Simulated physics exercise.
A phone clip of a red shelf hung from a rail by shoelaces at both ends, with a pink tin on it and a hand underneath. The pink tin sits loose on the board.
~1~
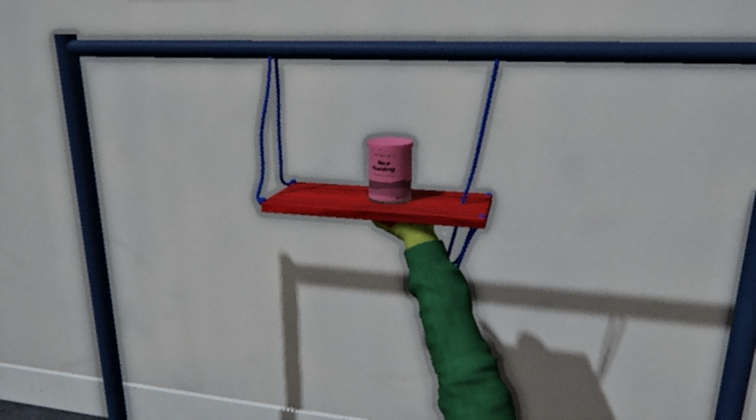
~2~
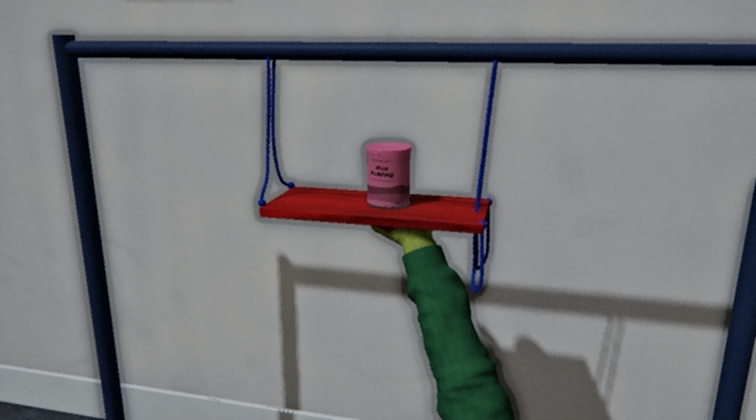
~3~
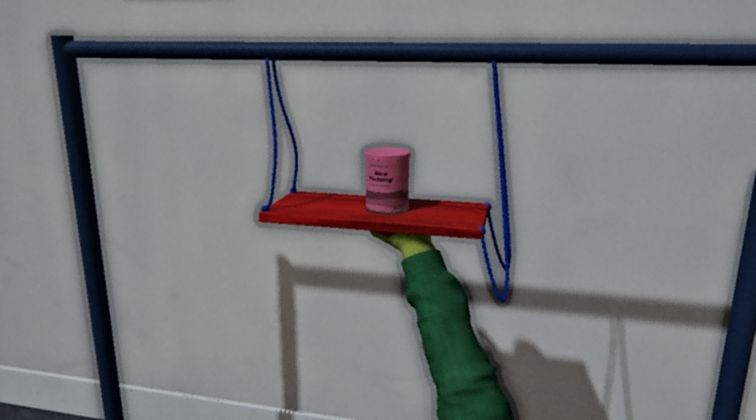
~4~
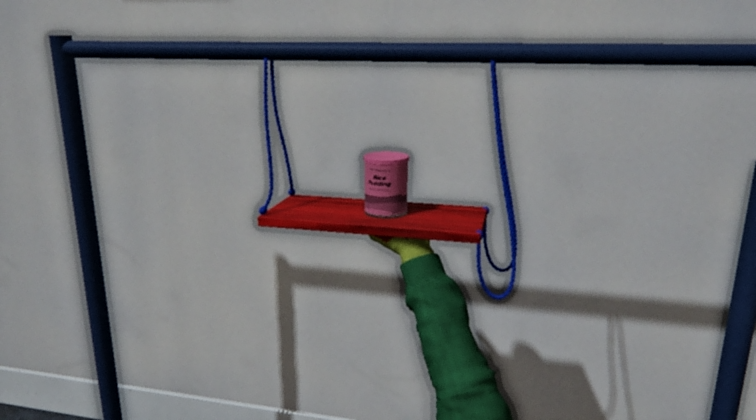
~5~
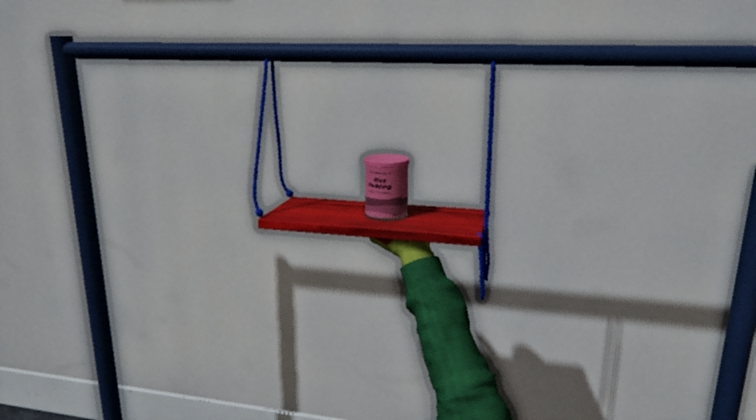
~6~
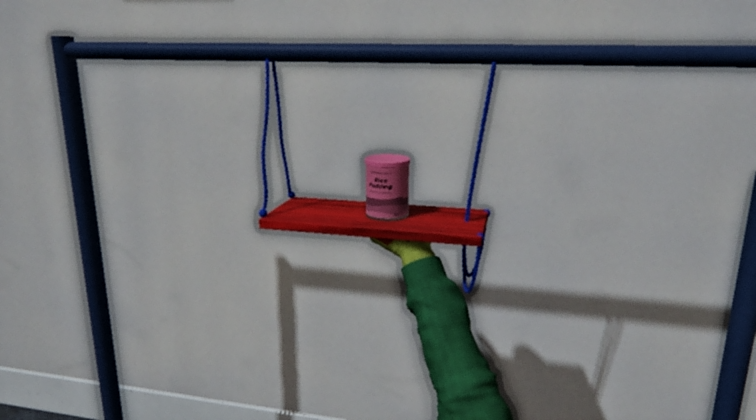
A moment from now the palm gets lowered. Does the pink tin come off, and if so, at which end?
I'd bet it escapes to the right when only the cords hold things.
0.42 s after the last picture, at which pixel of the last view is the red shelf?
By then you'd find it at (282, 240) in the last view.
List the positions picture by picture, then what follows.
Pink tin (390, 170); red shelf (368, 215), in the first picture.
Pink tin (389, 175), in the second picture.
Pink tin (387, 180), in the third picture.
Pink tin (386, 184); red shelf (364, 230), in the fourth picture.
Pink tin (387, 187), in the fifth picture.
Pink tin (387, 187); red shelf (365, 233); left shoelaces almost straight; right shoelaces slack, hanging in a loop, in the sixth picture.
Then, 0.42 s on from there, board tipped 33° down to the right; tin falling near (444, 335).
Then, 0.96 s on from there, board tipped 49° down to the right; tin on the floor.
Then, 1.50 s on from there, board tipped 37° down to the right; tin on the floor.
In the end, board tipped 39° down to the right; tin on the floor. The pink tin tumbles from the right end.
